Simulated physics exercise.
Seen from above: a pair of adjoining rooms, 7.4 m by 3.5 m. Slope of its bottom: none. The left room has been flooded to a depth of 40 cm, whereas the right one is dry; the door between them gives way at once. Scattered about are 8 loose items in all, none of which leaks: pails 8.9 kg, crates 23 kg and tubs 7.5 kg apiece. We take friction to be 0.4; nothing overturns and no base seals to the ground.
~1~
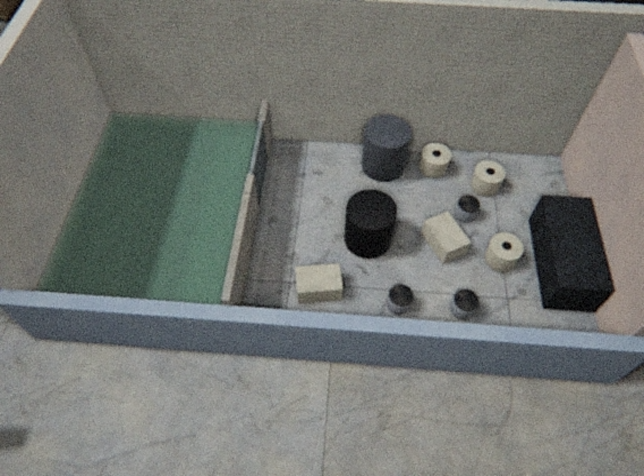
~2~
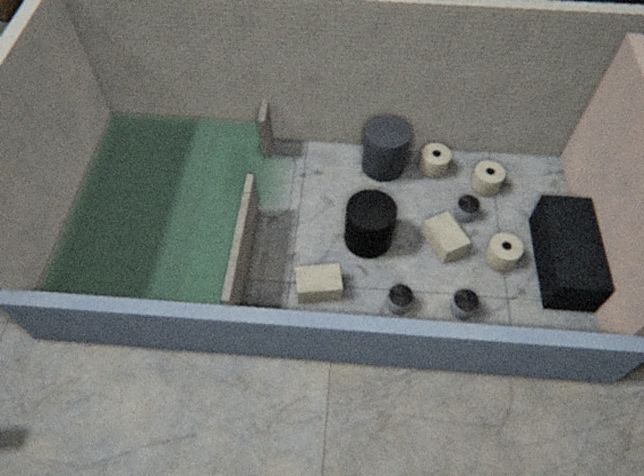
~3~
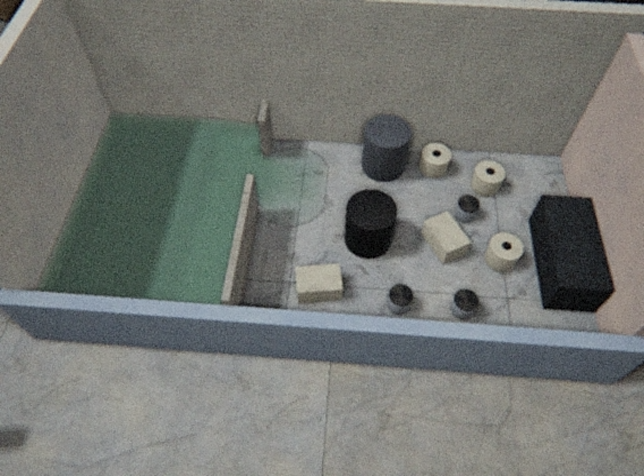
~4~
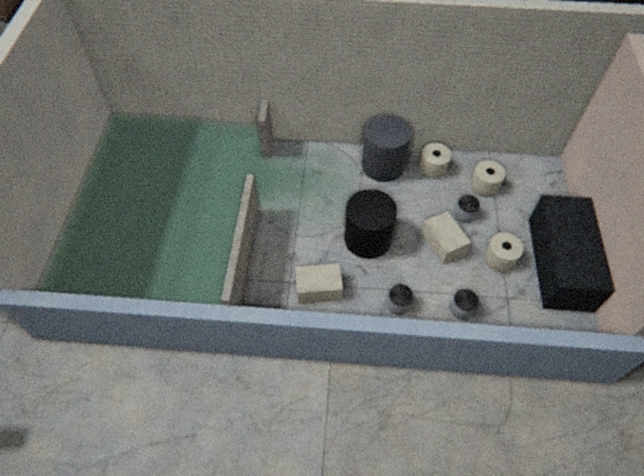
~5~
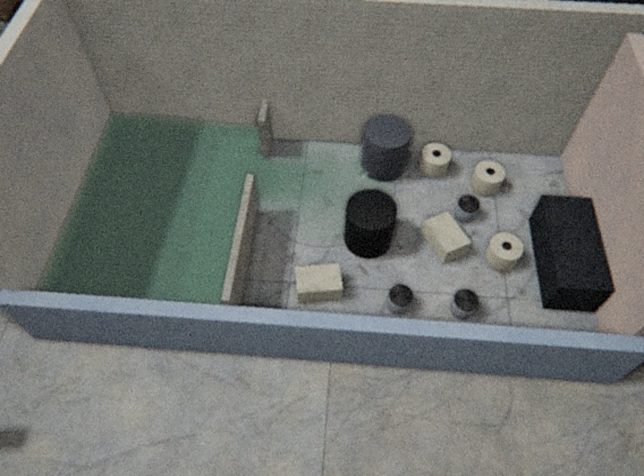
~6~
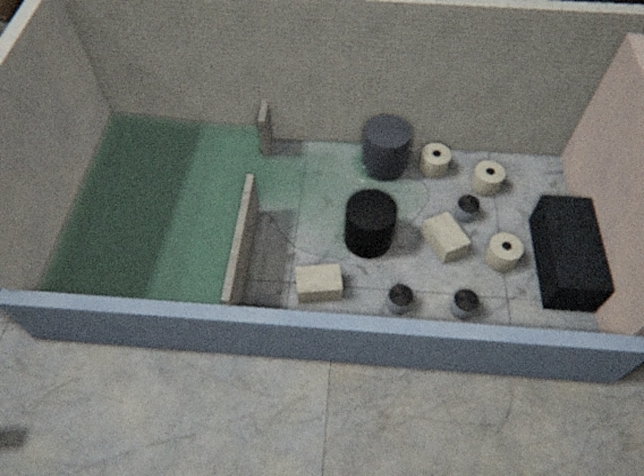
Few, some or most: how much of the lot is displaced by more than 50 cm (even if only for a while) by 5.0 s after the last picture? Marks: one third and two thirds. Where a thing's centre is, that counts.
It is between one and two thirds.
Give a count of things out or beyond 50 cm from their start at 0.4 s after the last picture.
I get 0.
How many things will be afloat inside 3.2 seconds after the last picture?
The number is 3.
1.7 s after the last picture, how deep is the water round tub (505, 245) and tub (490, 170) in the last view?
First roughly 2 cm, second roughly 5 cm.
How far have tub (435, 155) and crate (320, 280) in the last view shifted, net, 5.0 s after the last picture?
So you get 80 cm for the one named first, 40 cm for the other.
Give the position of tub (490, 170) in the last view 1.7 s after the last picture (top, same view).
Somewhere near (520, 155) in the last view.
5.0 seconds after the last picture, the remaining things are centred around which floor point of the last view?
Near (466, 260).
Then, 0.4 s after the last picture 0 of 8 are over 50 cm from their spots; 0 afloat.
Then, 1.7 s after the last picture 2 of 8 are over 50 cm from their spots; 0 afloat.
Then, 3.2 s after the last picture 4 of 8 are over 50 cm from their spots; 3 afloat.
Then, 5.0 s after the last picture 4 of 8 are over 50 cm from their spots, and 5 have been at some point; 6 afloat.
